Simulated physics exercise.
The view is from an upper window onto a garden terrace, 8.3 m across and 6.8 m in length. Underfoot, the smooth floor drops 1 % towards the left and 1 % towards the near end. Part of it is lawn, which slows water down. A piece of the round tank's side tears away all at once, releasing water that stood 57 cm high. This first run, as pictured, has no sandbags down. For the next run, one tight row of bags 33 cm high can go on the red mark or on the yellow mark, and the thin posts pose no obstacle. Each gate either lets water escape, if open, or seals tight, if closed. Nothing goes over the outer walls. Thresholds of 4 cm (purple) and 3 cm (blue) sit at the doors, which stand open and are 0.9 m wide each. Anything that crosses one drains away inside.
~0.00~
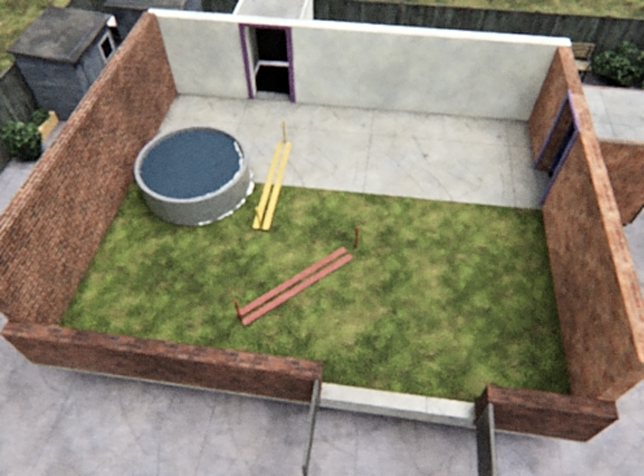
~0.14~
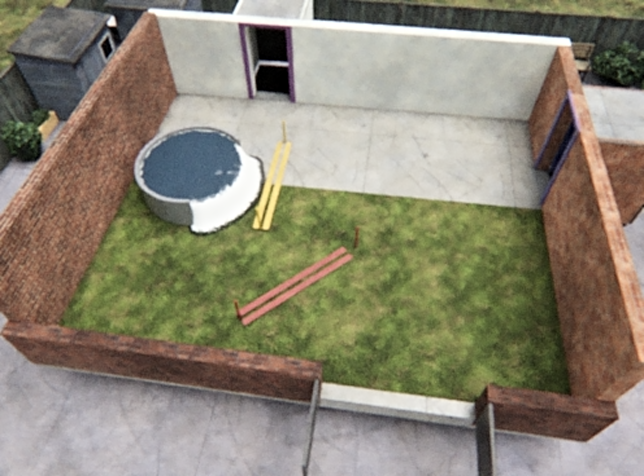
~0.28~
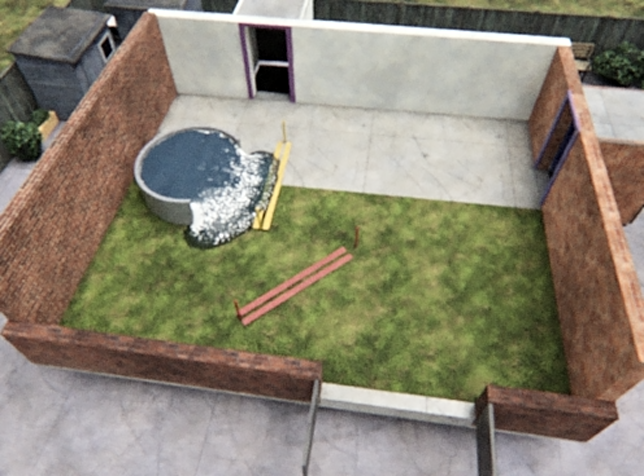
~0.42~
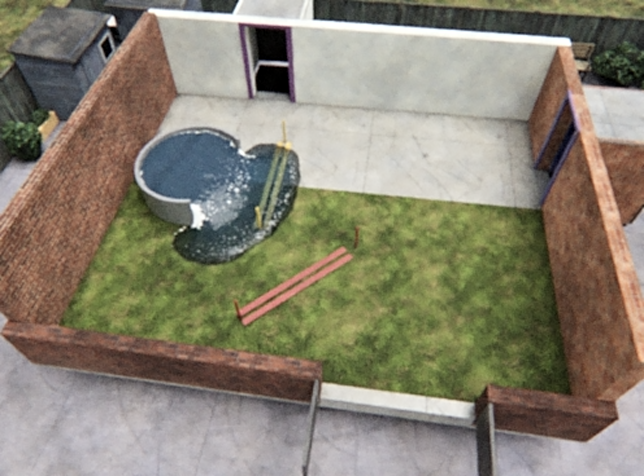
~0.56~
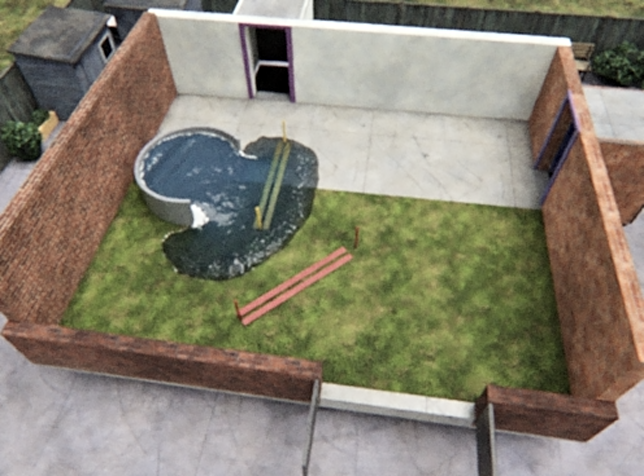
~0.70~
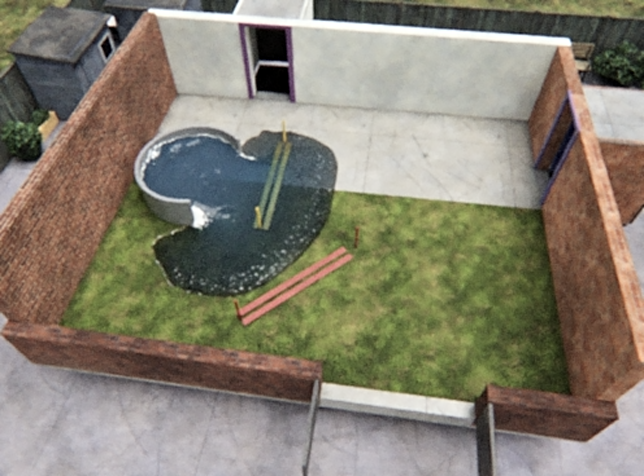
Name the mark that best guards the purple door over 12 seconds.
The red mark.
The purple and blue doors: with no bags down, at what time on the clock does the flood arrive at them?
Purple: 2.2 s; blue: 3.2 s.
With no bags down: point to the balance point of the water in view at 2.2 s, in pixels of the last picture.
I'd say somewhere about (278, 211).
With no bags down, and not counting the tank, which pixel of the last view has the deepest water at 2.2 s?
(236, 210) or thereabouts.
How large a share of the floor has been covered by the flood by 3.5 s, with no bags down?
I'd guess around 65 in a hundred.
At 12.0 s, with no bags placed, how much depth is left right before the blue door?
Depth reading: Near 0.5 cm.
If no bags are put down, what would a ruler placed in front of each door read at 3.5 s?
So purple stands at 1 cm, while blue stands at 3 cm.
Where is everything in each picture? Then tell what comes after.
In the first frame, still water, 57 cm deep, in the round tank at (193, 164).
In the second frame, the front is at (195, 230), 1.2 m from the gap at (241, 193); 0.5 m2 of floor is under water; 57 cm left at the back of the round tank.
In the third frame, water pours out at (241, 194) and has run 1.4 m, to (193, 243); typically 9 cm deep outside, 57 cm at the round tank's back.
In the fourth frame, the front is at (189, 256), 1.7 m from the gap at (241, 194); 3.3 m2 of floor is under water; 57 cm left at the back of the round tank.
In the fifth frame, water pours out at (241, 195) and has run 1.9 m, to (184, 269); typically 6 cm deep outside, 55 cm at the round tank's back.
In the sixth frame, water pours out at (241, 195) and has run 2.2 m, to (190, 288); typically 5 cm deep outside, 45 cm at the round tank's back.
After 1.4 s water covers 30 % of the floor and is deepest (19 cm) near (236, 210) in the run without bags; in at the purple door, 0 L with no bags, 0 L with the row on red, 6 L on yellow.
After 2.2 s water covers 45 % of the floor and is deepest (12 cm) near (236, 210) in the run without bags; in at the purple door, 0 L with no bags, 0 L with the row on red, 46 L on yellow.
After 3.5 s water covers 65 % of the floor and is deepest (10 cm) near (286, 377) in the run without bags; in at the purple door, 0 L with no bags, 0 L with the row on red, 107 L on yellow.
After 7.0 s water covers 85 % of the floor and is deepest (8 cm) near (48, 345) in the run without bags; in at the purple door, 0 L with no bags, 0 L with the row on red, 122 L on yellow.
After 12.0 s water covers 80 % of the floor and is deepest (8 cm) near (48, 345) in the run without bags; in at the purple door, 0 L with no bags, 0 L with the row on red, 122 L on yellow.
